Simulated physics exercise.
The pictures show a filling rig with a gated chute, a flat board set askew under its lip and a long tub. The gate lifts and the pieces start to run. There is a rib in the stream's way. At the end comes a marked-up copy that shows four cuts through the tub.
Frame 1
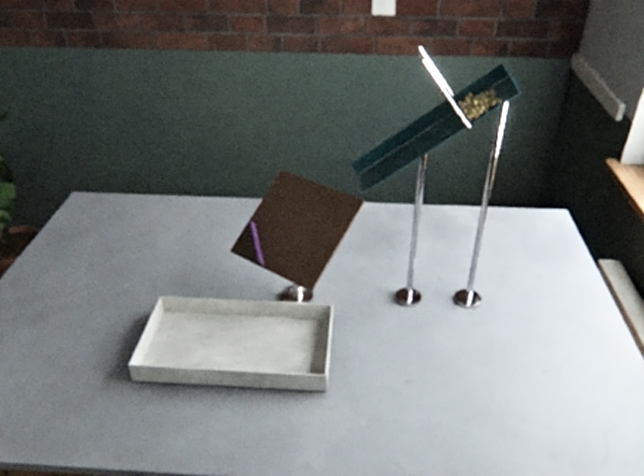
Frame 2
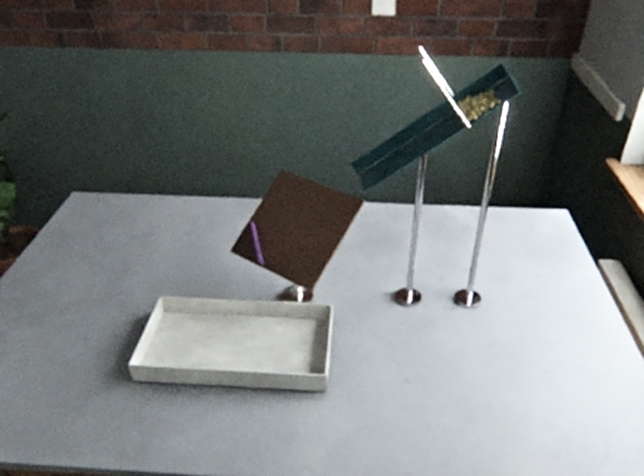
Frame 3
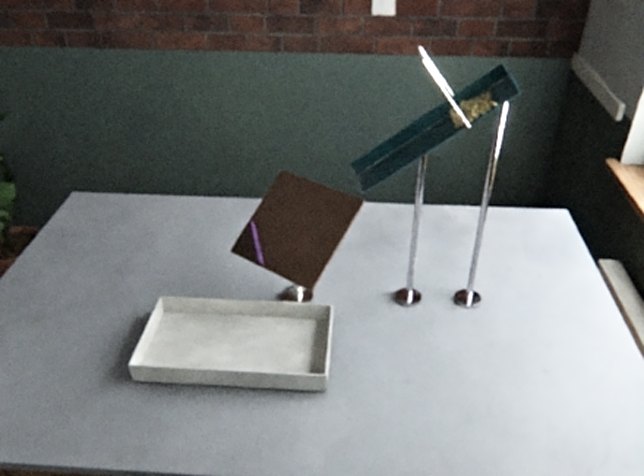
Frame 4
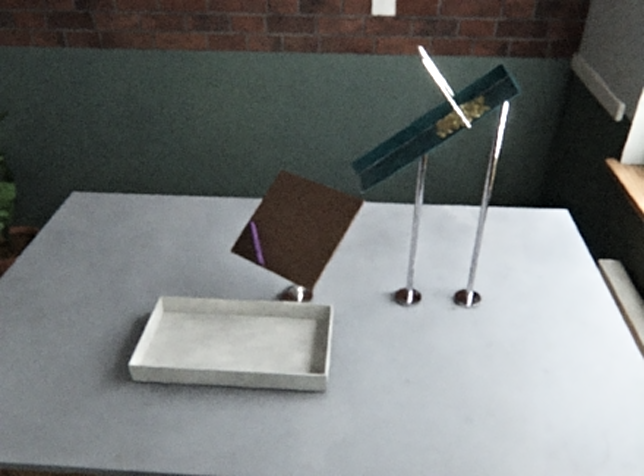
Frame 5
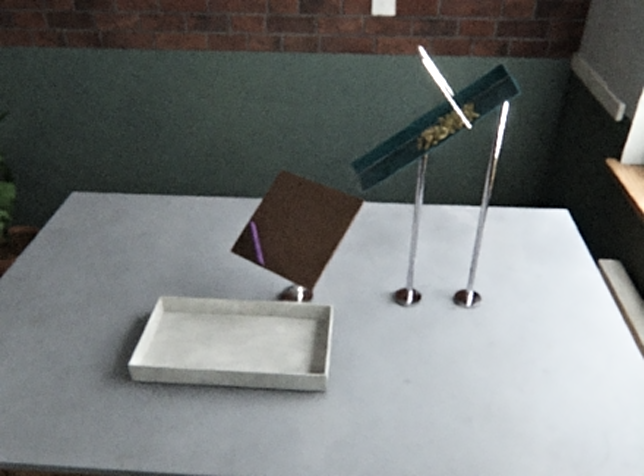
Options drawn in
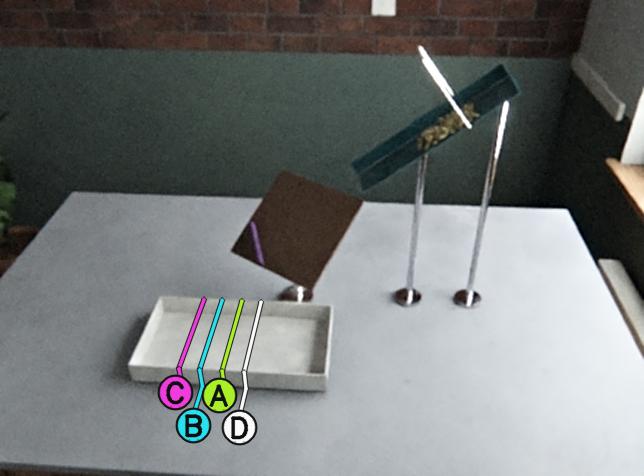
On a pale grey tabletop, small yellowish pieces sliding down a dark green sloping chute above a tilted brown board and empty tray.
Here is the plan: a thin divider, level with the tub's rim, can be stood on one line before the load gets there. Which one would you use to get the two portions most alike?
D.
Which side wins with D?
Right.
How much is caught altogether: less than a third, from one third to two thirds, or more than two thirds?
It is more than two thirds.
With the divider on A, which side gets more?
Right.
On the marked copy, line A crosses the front rim at (222, 370); line B crosses the front rim at (199, 368); line C crosses the front rim at (179, 367); line D crosses the front rim at (244, 371).
With A, of what is caught, a stray few on the left of the divider, nearly all on the right.
With B, of what is caught, a stray few on the left of the divider, nearly all on the right.
With C, of what is caught, a stray few on the left of the divider, nearly all on the right.
With D, of what is caught, about a third on the left of the divider, about two thirds on the right.
